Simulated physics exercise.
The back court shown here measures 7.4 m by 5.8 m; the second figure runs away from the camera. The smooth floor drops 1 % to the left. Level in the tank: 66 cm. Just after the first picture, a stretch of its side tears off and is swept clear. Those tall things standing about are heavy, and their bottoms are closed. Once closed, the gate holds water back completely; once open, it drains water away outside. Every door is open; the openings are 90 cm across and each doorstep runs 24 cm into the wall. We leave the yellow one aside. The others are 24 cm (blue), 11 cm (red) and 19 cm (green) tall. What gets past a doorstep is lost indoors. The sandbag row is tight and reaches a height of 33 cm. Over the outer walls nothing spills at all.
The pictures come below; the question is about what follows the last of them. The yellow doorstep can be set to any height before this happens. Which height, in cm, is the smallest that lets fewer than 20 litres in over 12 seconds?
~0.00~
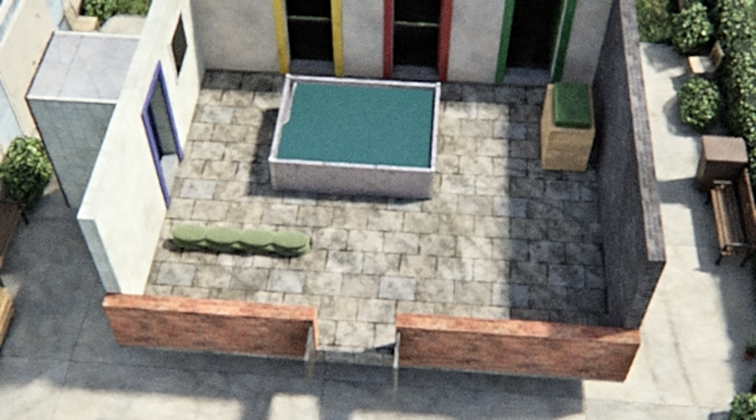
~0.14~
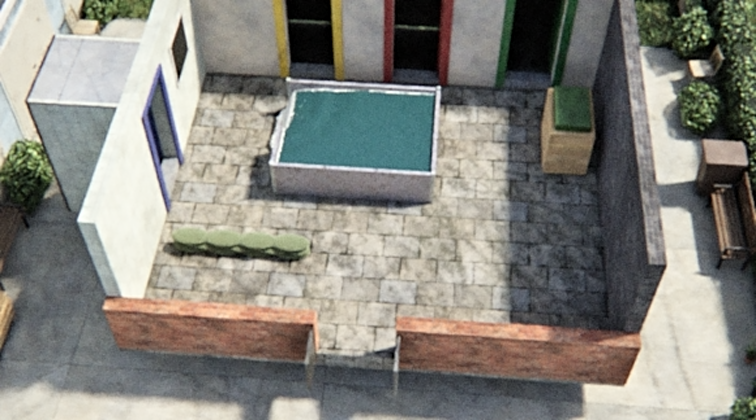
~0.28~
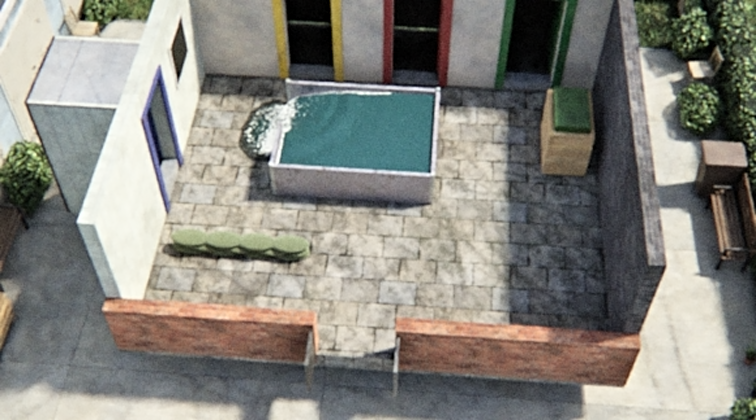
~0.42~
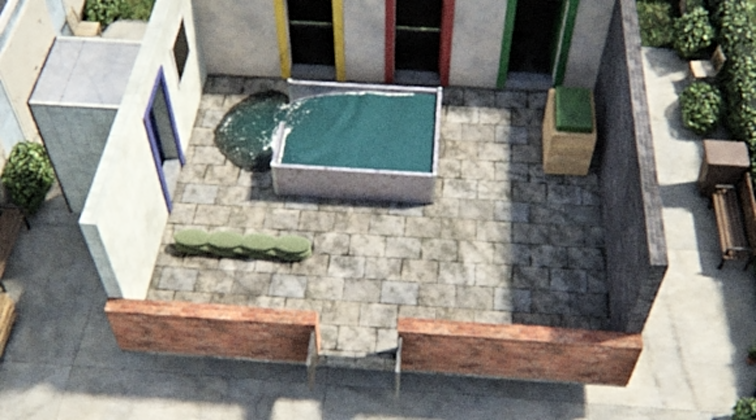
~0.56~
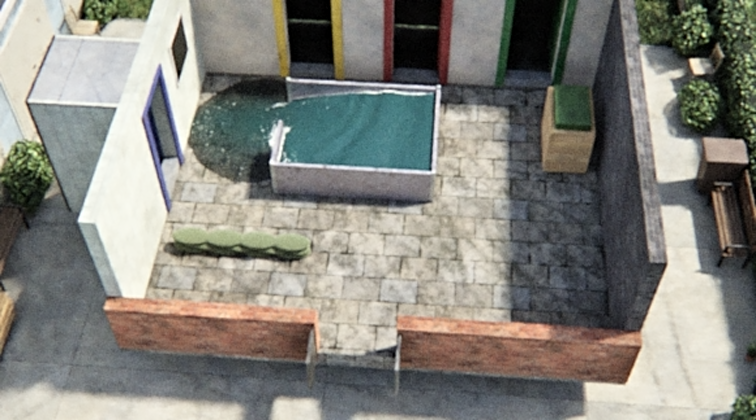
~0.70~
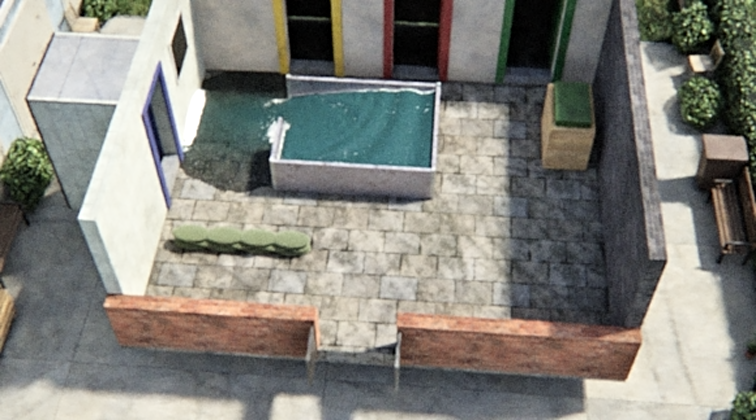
The smallest is roughly 7.5 cm.
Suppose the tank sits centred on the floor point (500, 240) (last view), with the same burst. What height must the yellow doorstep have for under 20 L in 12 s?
Then roughly 11.0 cm.
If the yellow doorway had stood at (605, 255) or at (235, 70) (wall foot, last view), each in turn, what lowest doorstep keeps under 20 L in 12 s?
Minimums: Roughly 7.5 cm and 34 cm.
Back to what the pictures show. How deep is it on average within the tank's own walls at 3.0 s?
It averages near 36 cm.
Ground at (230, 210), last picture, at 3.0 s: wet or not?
At that moment it's submerged.
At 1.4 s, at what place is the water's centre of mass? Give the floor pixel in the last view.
The water's centre is at about (321, 141).
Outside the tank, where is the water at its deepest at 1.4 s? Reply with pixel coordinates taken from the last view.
(206, 70).
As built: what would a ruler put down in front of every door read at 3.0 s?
Door by door, in centimetres - blue 18, yellow 13, red 2, green 0.
After 1.4 s water covers 15 % of the floor, deepest (53 cm) near (206, 70); it has not reached the yellow door.
After 3.0 s water covers 30 % of the floor, deepest (41 cm) near (205, 76); 13 cm at the yellow door, 0 litres in over its 13 cm doorstep.
After 12.0 s water covers 95 % of the floor, deepest (15 cm) near (419, 239); 6 cm at the yellow door, 2 litres in over its 13 cm doorstep.
At the yellow door as built, the water arrived by 1.9 s and peaked near 13 cm at 3.2 s.
Run again over the same 12 s with other heights there, 30 litres in over 6.5 cm, 14 litres over 8.5 cm. The limit of 20 litres is kept from about 7.5 cm up.
